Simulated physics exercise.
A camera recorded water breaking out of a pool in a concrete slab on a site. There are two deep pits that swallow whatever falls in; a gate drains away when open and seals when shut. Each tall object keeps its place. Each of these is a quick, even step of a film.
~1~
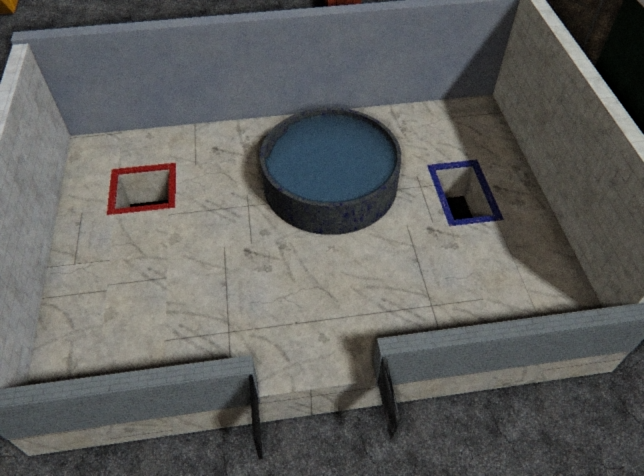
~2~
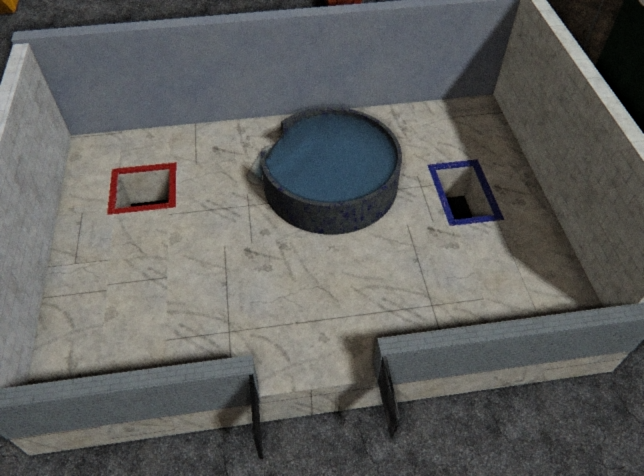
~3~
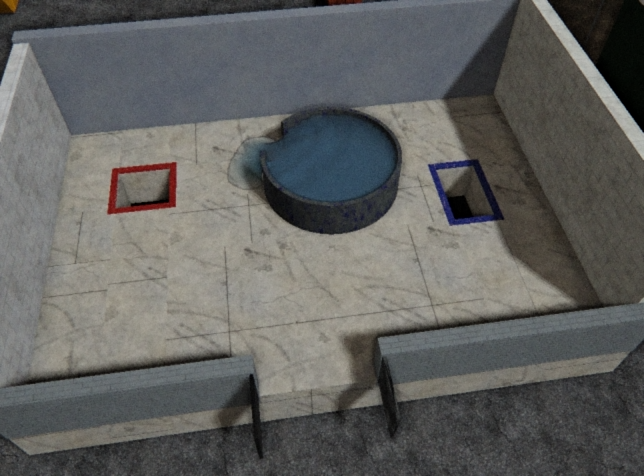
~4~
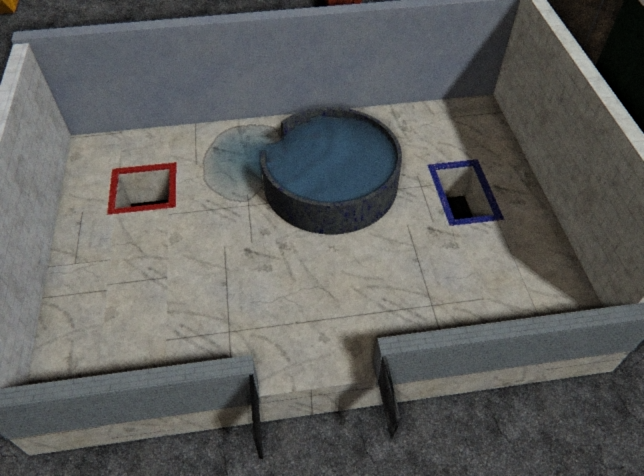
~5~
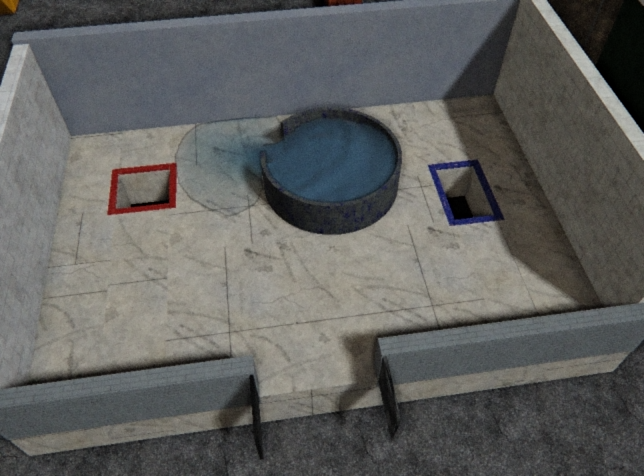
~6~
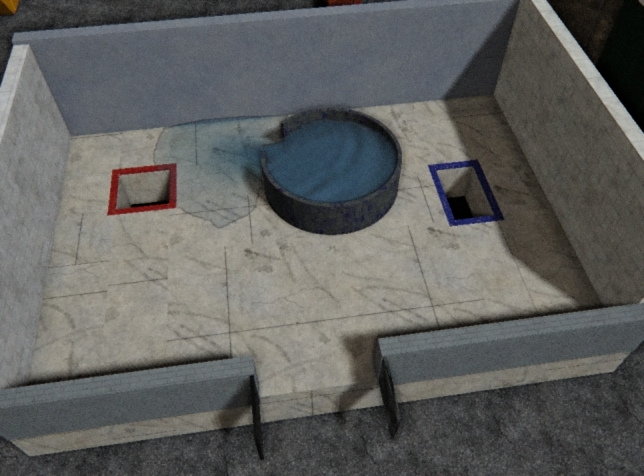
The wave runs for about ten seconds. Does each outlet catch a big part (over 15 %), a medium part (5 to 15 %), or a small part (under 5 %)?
Parts caught - gate: A small part; blue pit: A small part; red pit: A big part.
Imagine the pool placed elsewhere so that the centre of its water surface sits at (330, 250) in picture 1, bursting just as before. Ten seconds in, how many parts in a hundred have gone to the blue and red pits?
The blue pit gets 0 per cent, the red pit 35 per cent.
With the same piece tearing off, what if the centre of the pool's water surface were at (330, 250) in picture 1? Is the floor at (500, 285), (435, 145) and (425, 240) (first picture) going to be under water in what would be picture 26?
Checking the three spots, I get high and dry, high and dry, high and dry.
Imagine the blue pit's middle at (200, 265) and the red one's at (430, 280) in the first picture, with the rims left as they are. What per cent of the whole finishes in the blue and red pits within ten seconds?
Per cent by pit - blue: 8 / red: 4.
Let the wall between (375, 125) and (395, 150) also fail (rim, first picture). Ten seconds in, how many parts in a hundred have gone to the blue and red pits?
Approximately, blue takes 25 % and red takes 2 %.
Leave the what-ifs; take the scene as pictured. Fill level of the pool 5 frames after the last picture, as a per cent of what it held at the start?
My reading is 76 %.
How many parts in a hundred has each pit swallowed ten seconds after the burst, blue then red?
In the order asked, roughly 0 and 24 percent.
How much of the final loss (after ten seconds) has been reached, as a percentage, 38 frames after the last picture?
It comes to around 55 per cent.
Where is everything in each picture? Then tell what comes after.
In the first frame, the round pool at (331, 157) is whole and still.
In the second frame, the front is at (254, 180), out from the gap at (273, 157).
In the third frame, the front is at (247, 143), out from the gap at (273, 158).
In the fourth frame, the front is at (226, 135), out from the gap at (273, 158).
In the fifth frame, water pours out at (273, 158) and has run to (191, 134).
In the sixth frame, water pours out at (273, 158) and has run to (166, 133).
A moment on, water covers 15 % of the floor; the gate 0 %, the blue pit 0 %, the red pit 2 %.
Next, water covers 20 % of the floor; the gate 0 %, the blue pit 0 %, the red pit 5 %.
Then, water covers 35 % of the floor; the gate 0 %, the blue pit 0 %, the red pit 9 %.
Later, water covers 50 % of the floor; the gate 0 %, the blue pit 0 %, the red pit 15 %.
In the end, water covers 80 % of the floor; the gate 2 %, the blue pit 1 %, the red pit 25 %.
